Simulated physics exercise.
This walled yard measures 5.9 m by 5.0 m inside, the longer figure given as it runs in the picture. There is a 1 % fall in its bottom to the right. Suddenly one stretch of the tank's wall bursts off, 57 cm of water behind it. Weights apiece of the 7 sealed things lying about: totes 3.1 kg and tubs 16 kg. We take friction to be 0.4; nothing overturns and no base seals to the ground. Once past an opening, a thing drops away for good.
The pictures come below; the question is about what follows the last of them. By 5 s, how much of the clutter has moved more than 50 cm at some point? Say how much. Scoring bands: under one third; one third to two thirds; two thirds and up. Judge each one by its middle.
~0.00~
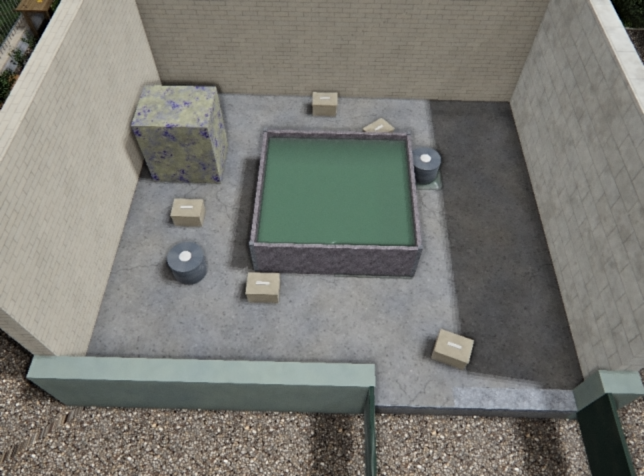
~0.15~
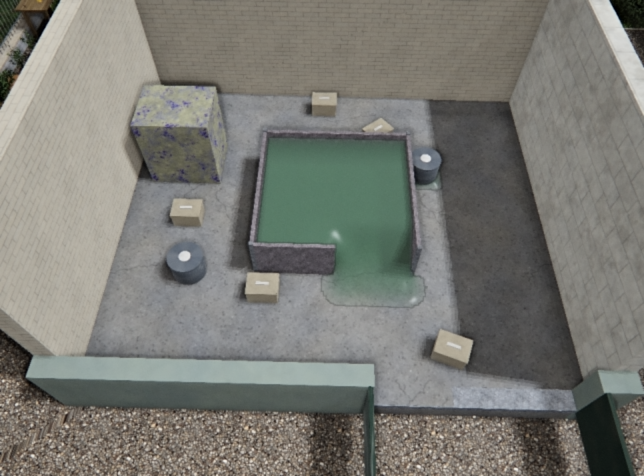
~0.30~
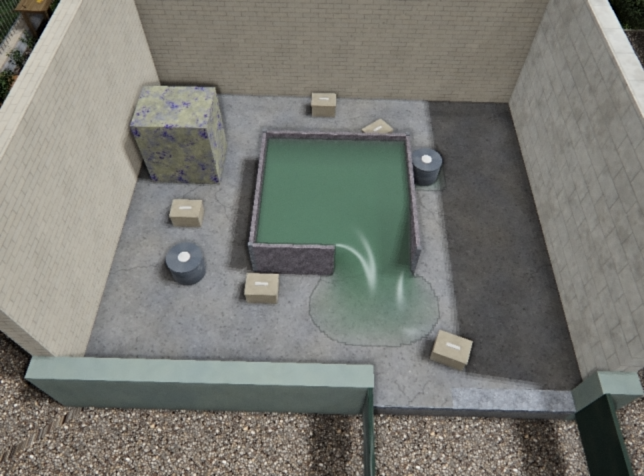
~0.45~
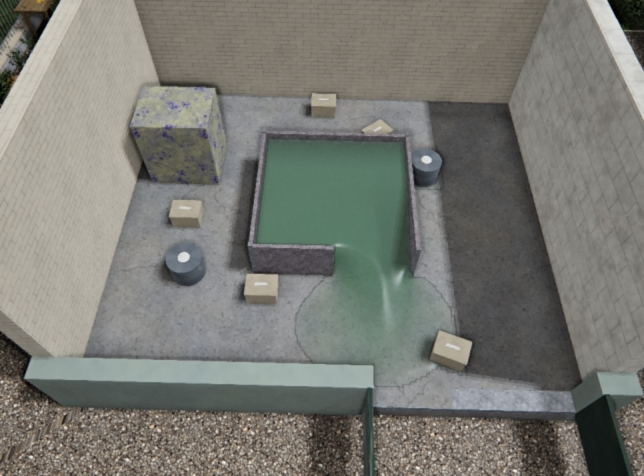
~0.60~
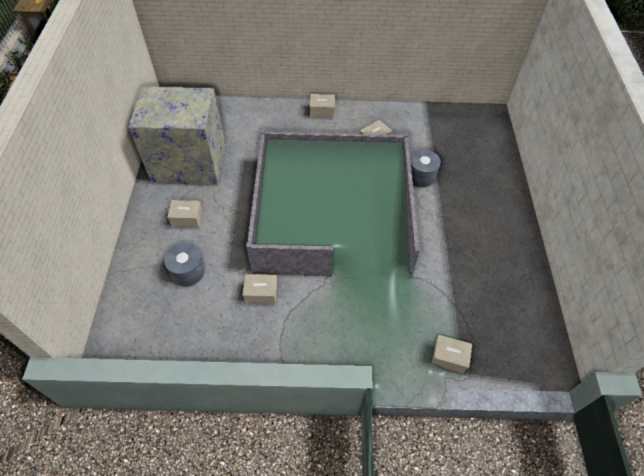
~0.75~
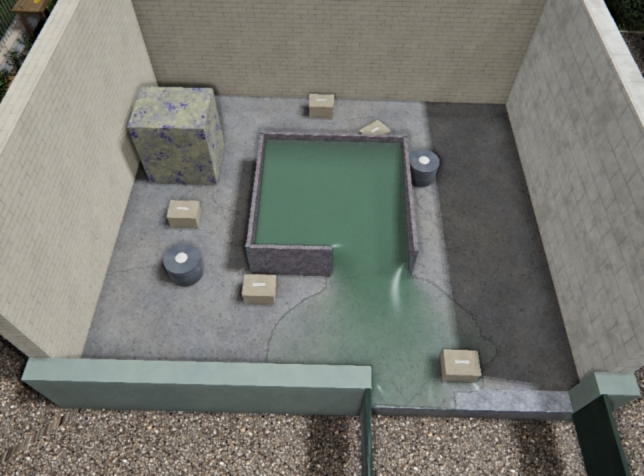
Band: Under one third.
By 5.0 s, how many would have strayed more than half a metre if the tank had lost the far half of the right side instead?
The answer then is 4.
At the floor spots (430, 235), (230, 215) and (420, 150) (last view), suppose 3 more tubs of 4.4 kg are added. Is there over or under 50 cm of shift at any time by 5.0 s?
Order as given: Stays inside it, stays inside it, stays inside it.
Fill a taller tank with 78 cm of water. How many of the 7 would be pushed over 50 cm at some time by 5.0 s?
Then it comes to 2.
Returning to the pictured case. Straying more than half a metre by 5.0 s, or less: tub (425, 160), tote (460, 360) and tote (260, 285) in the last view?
Within the mark, beyond the mark, within the mark.
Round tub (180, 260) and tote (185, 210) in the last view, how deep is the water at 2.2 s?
Depths: Near 1 cm, then near 0 cm.
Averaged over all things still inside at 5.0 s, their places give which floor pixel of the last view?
Roughly at (303, 192).
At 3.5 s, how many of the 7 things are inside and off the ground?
0 at that moment.
After 1.1 s 1 of 7 are over 50 cm from their spots; 0 afloat.
After 2.2 s 1 of 7 are over 50 cm from their spots; 0 afloat.
After 3.5 s 1 of 7 are over 50 cm from their spots; 0 afloat.
After 5.0 s 2 of 7 are over 50 cm from their spots, and 2 have been at some point; 1 afloat.
